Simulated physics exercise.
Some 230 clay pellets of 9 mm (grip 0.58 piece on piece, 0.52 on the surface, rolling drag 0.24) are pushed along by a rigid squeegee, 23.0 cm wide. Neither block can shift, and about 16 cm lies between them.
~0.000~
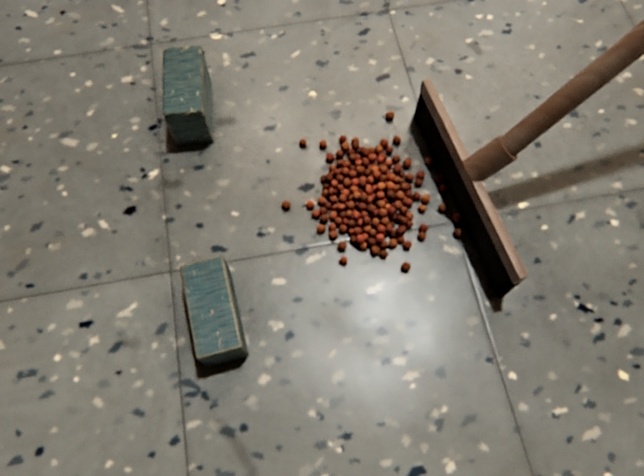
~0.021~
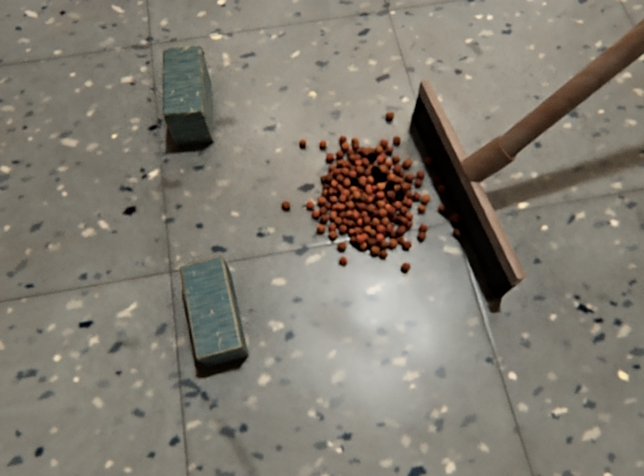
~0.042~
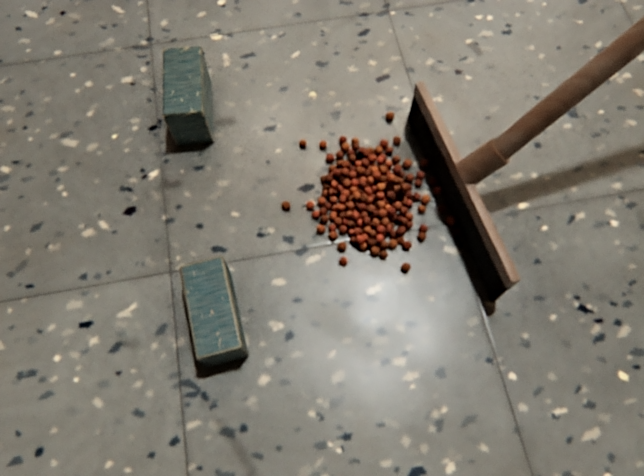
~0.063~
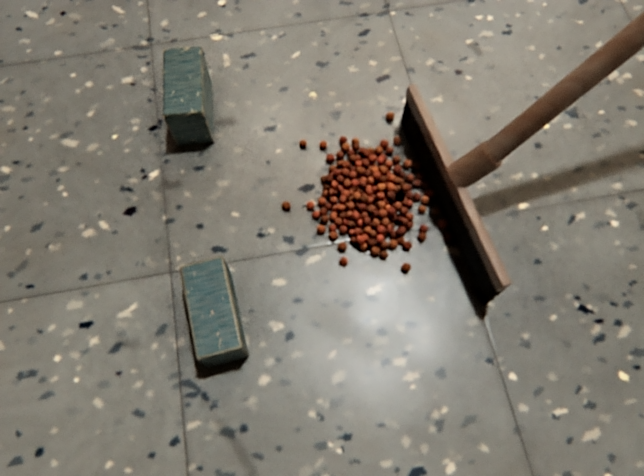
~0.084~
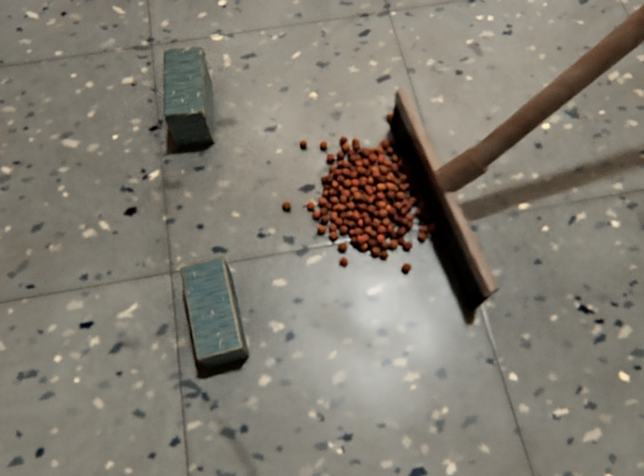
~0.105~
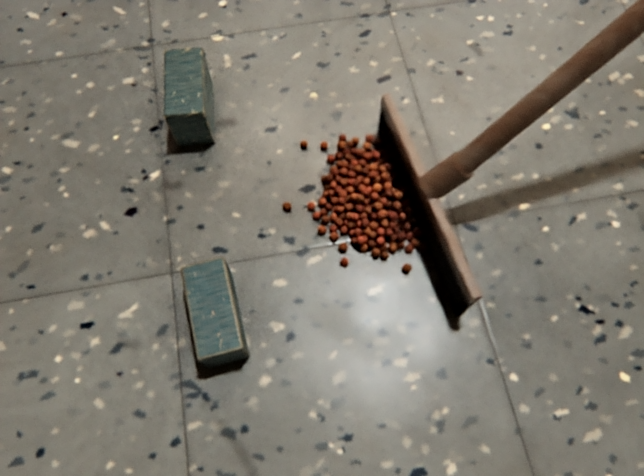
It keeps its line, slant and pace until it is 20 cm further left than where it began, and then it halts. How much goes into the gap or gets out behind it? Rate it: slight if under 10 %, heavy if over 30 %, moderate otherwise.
Heavy.
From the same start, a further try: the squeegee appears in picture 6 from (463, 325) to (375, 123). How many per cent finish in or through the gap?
40 percent ends up in or through the gap.
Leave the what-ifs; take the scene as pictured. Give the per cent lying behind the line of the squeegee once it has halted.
Estimated share: Near 5 %.
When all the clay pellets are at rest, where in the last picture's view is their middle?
Centre at rest: Roughly (223, 244).
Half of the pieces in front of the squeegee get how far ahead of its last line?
Distance: Around 5 cm.
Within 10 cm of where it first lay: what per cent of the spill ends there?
5 per cent, about.
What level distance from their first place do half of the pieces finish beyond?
I'd guess near 18 cm, give or take.
After 0.26 s, squeegee 18 cm from its start, spill 19 cm wide; held up before the blocks 100 %.
Then, at 0.41 s, squeegee 21 cm from its start, spill 23 cm wide; in or through the gap 45 %, round the near block 5 %, held up before the blocks 50 %.
Then, at 0.54 s, squeegee 21 cm from its start, spill 23 cm wide; in or through the gap 50 %, round the near block 5 %, held up before the blocks 50 %.
At rest (0.8 s), in or through the gap 50 %, round the near block 5 %, round the far block 0 %, held up before the blocks 50 %.
